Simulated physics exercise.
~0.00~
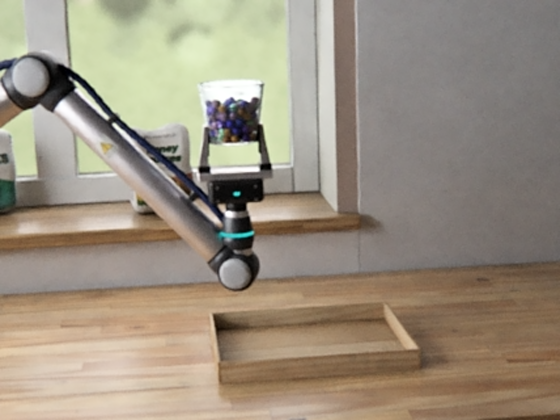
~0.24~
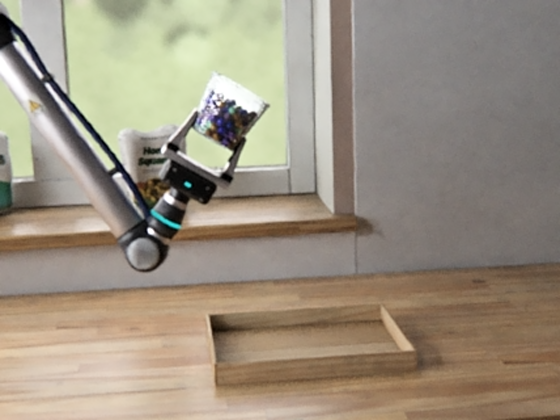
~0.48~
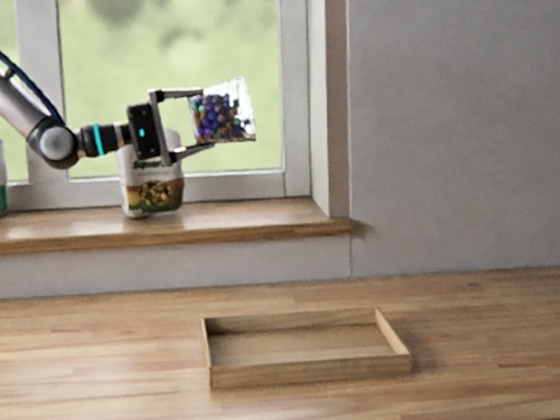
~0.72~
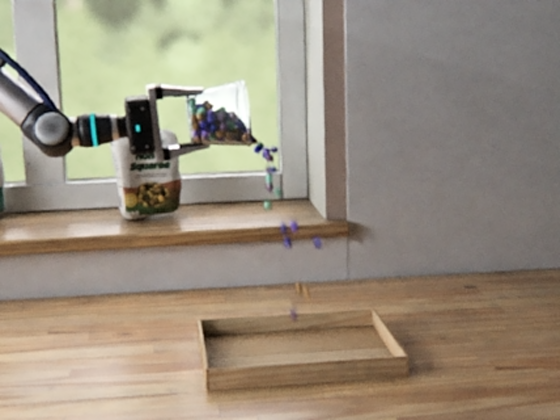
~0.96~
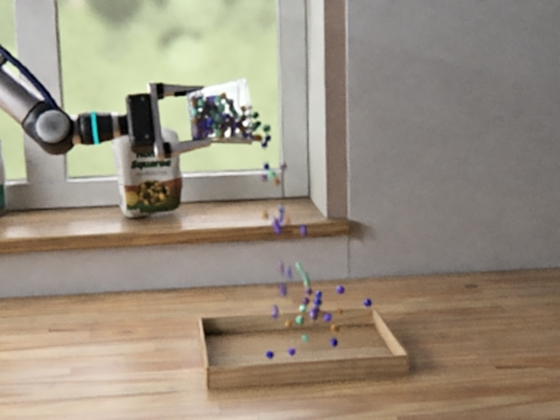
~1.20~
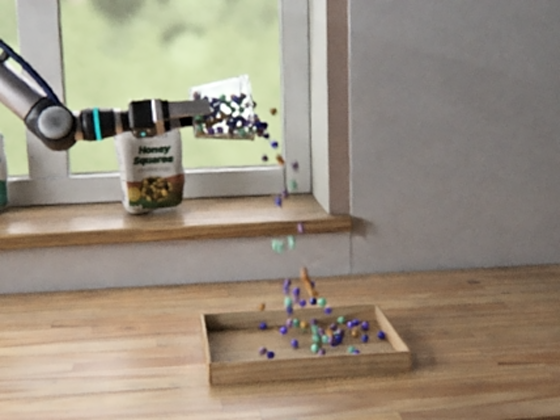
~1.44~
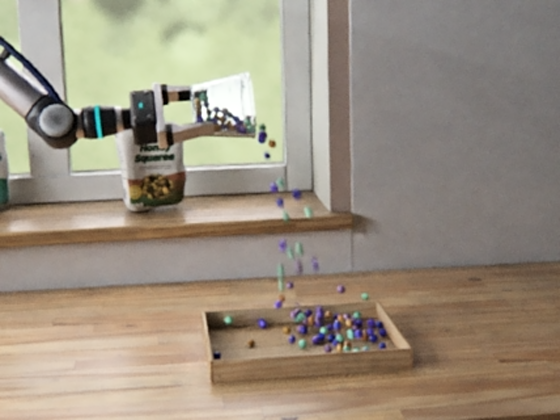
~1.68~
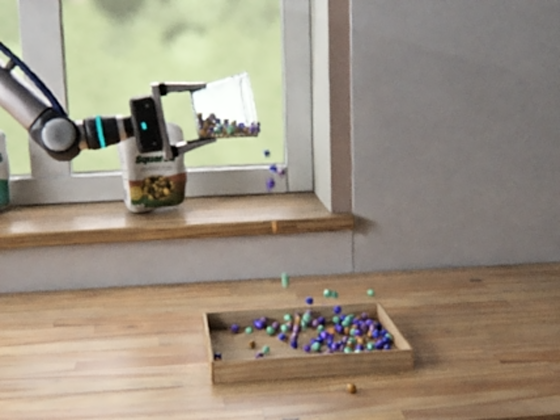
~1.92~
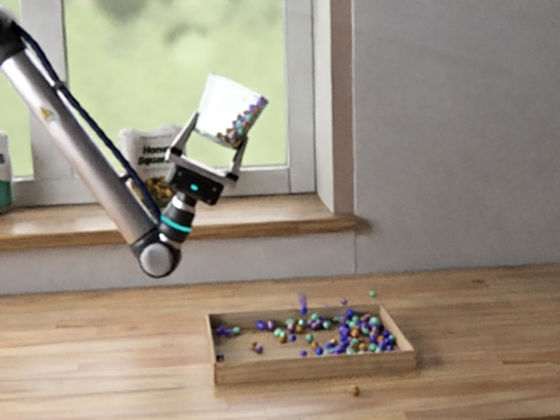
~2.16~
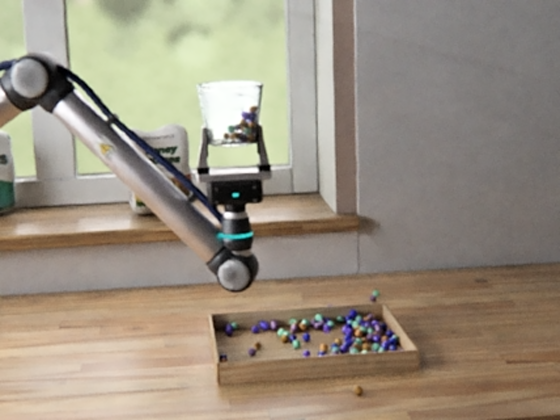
Robot arm tipping a clear cup of colourful round sweets into a wooden tray, then righting it with some still inside.
